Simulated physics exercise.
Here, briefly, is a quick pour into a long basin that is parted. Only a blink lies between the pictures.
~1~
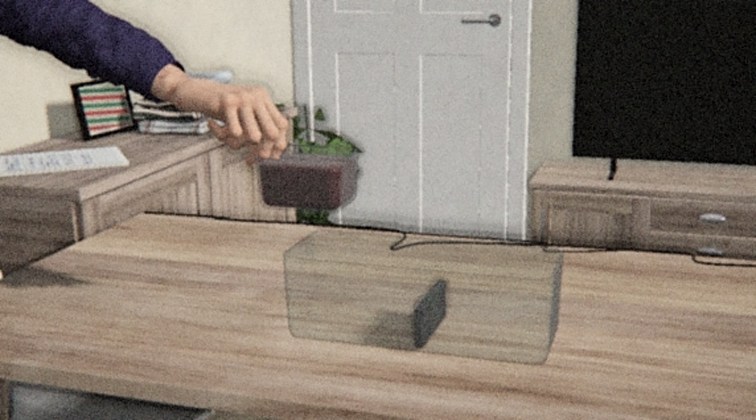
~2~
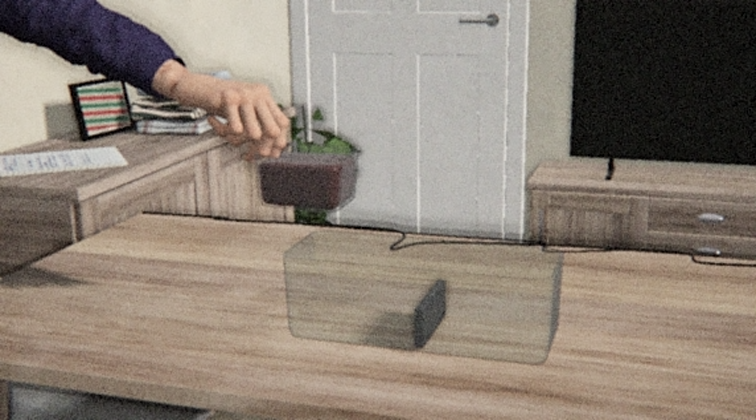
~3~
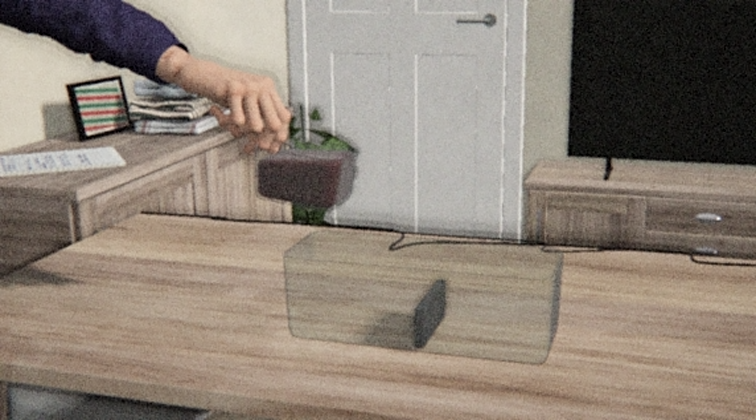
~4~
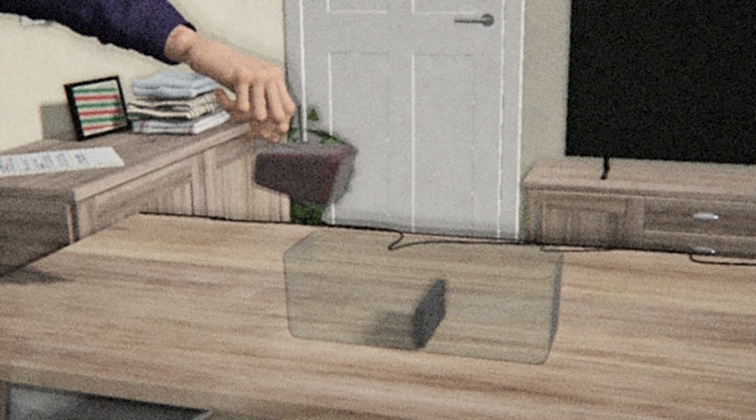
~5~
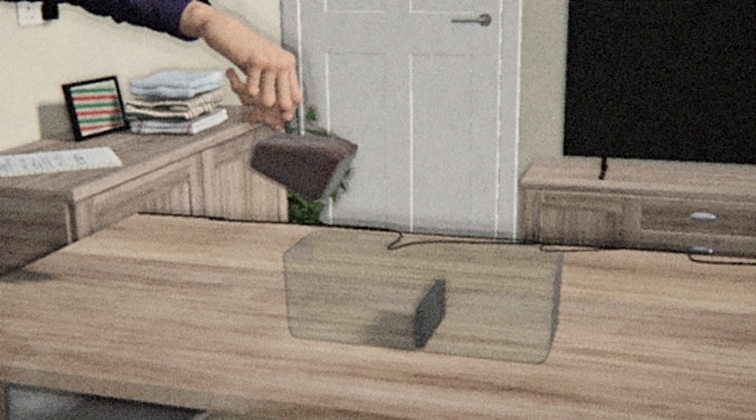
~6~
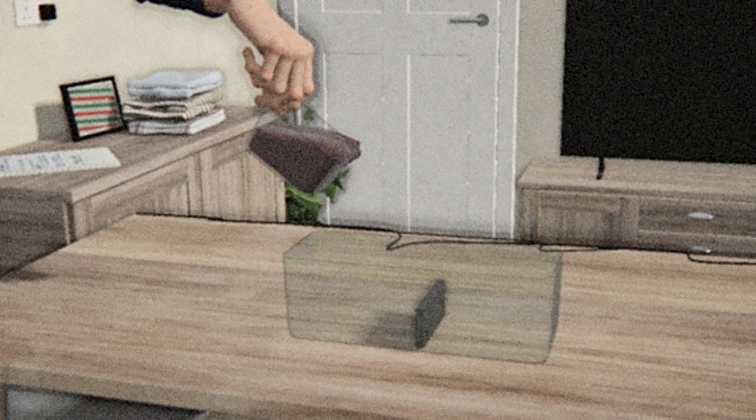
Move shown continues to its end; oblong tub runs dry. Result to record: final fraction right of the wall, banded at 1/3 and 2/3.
Fraction right of wall: 1/3 to 2/3.
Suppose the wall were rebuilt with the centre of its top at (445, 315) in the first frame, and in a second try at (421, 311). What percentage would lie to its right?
It would come to roughly 35 per cent the first time and roughly 70 per cent the second.
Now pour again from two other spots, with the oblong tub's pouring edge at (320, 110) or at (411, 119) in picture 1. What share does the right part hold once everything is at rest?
The first start yields 20 per cent, the second 80 per cent.
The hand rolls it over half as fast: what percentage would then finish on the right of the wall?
About 45 per cent.
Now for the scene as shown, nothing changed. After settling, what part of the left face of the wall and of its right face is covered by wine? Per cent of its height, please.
Left: About 20; right: About 30.
A moment on, the tilt is 101° and 35 per cent is still to pour, 10 is left of the wall and 0 right of it.
Next, the tilt is 104° and 4 per cent is still to pour, 26 is left of the wall and 57 right of it.
Then the tilt is 104° and 0 per cent is still to pour, 33 is left of the wall and 49 right of it.
Later the tilt is 104° and 0 per cent is still to pour, 41 is left of the wall and 54 right of it.
Finally, 41 per cent lies left of the wall, 54 right of it and 5 outside.
